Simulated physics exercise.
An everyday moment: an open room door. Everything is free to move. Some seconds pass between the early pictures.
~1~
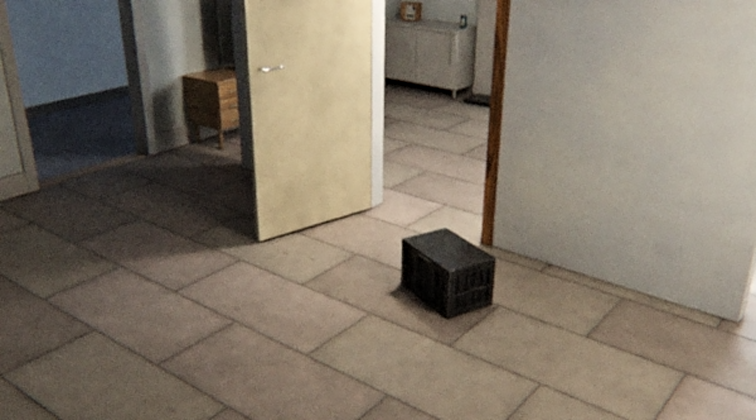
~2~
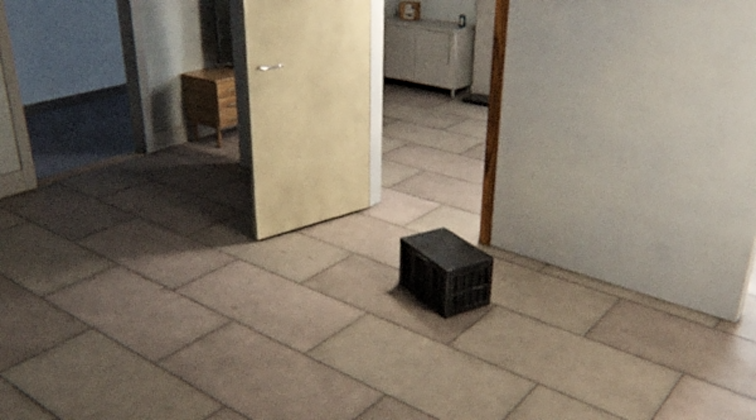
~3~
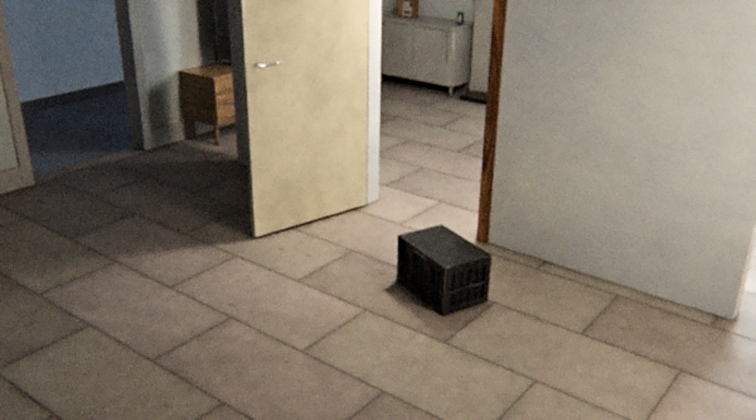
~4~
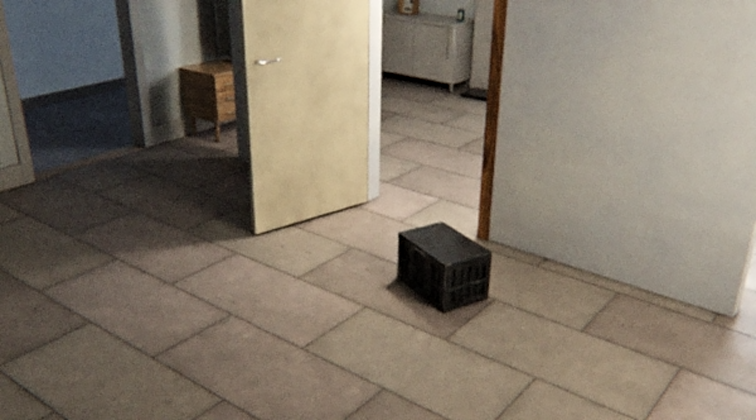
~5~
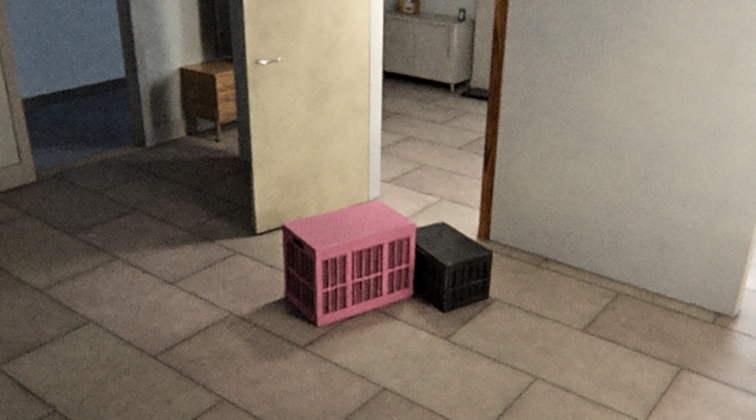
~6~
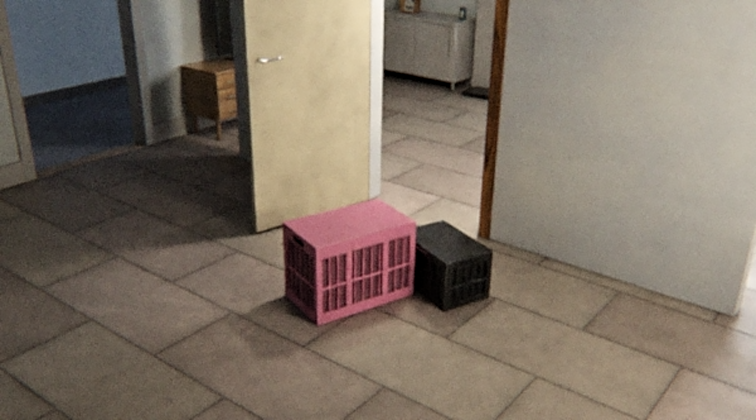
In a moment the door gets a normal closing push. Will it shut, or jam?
Outcome: The door closes.
Then, 0.60 s after the last picture, door at 84°.
Then, 1.10 s after the last picture, door at 44°.
Then, 1.40 s after the last picture, door at 16°.
At rest, door at 0°; both in place. Seen from the same camera at the end, pink chest near (350, 259).
